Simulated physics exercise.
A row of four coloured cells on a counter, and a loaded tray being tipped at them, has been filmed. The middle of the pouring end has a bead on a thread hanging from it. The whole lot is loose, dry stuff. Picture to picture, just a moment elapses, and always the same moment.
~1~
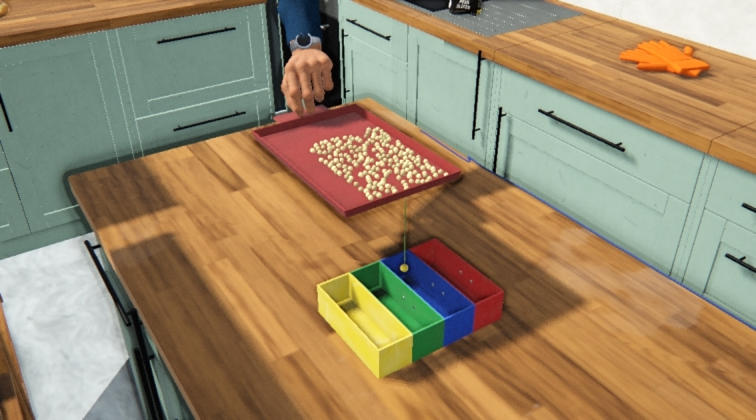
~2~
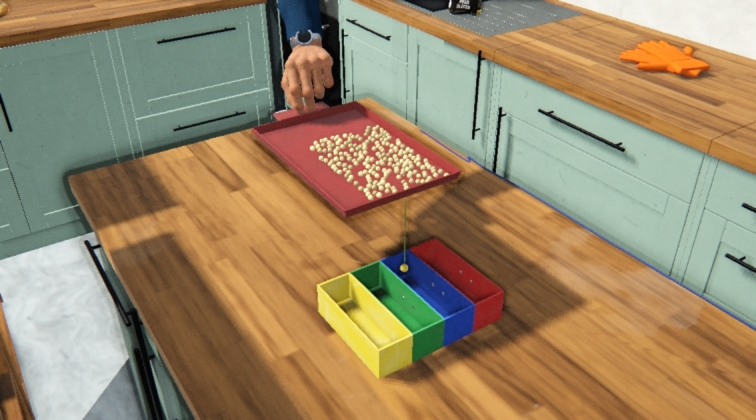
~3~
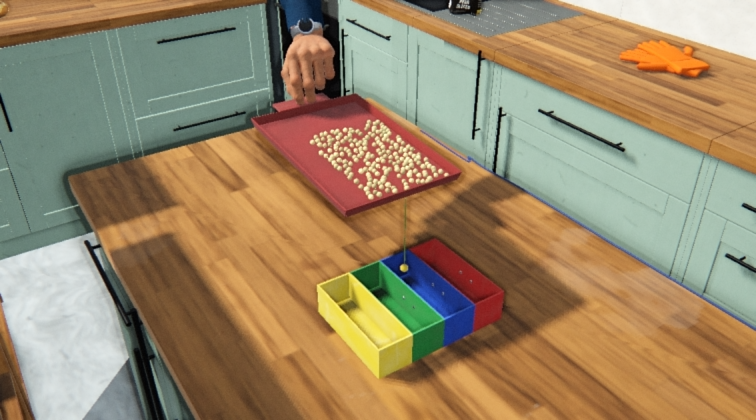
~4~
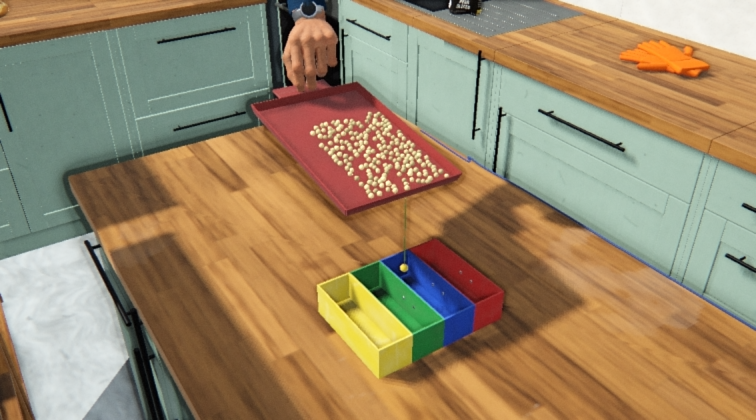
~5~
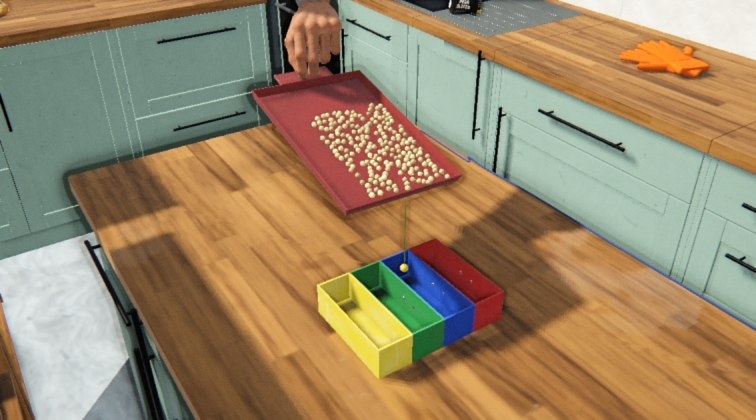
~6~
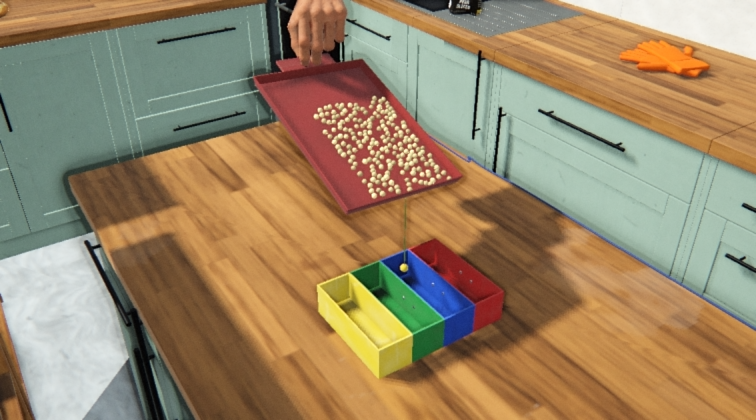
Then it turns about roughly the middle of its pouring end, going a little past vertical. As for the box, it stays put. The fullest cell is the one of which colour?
The fullest cell is the red one.
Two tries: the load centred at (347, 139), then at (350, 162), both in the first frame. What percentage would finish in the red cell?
About 60 % and 40 %.
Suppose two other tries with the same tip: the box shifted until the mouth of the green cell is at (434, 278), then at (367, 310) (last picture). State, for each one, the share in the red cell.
In order: 0 percent and 30 percent.
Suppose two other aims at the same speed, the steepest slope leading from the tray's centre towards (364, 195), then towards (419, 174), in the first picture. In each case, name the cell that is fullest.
The cell in yellow; red.
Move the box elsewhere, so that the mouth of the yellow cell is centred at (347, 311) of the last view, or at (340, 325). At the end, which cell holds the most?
The red cell; the cell in red.
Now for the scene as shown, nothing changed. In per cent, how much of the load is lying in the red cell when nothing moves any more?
Around 50 in every hundred pieces.
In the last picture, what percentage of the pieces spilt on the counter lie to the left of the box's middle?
0 %, roughly.
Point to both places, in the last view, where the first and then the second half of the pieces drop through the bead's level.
Half one: (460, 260), half two: (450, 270).
Shortly afterwards, tray tipped steeply; all but a few on the tray; only a few in the blue cell; only a few in the red cell; a little falling or outside the box.
Next, tray tipped right over; near half on the tray; a little in the red cell; a little in the blue cell; only a few in the green cell; near a third falling or outside the box.
Some moments later, tray tipped past a quarter turn; near half in the red cell; near a quarter in the blue cell; a little in the green cell; a little falling or outside the box.
In the end, tray tipped past a quarter turn; near half in the red cell; near a quarter in the blue cell; a little in the green cell; none at all in the yellow cell; a little outside the box.
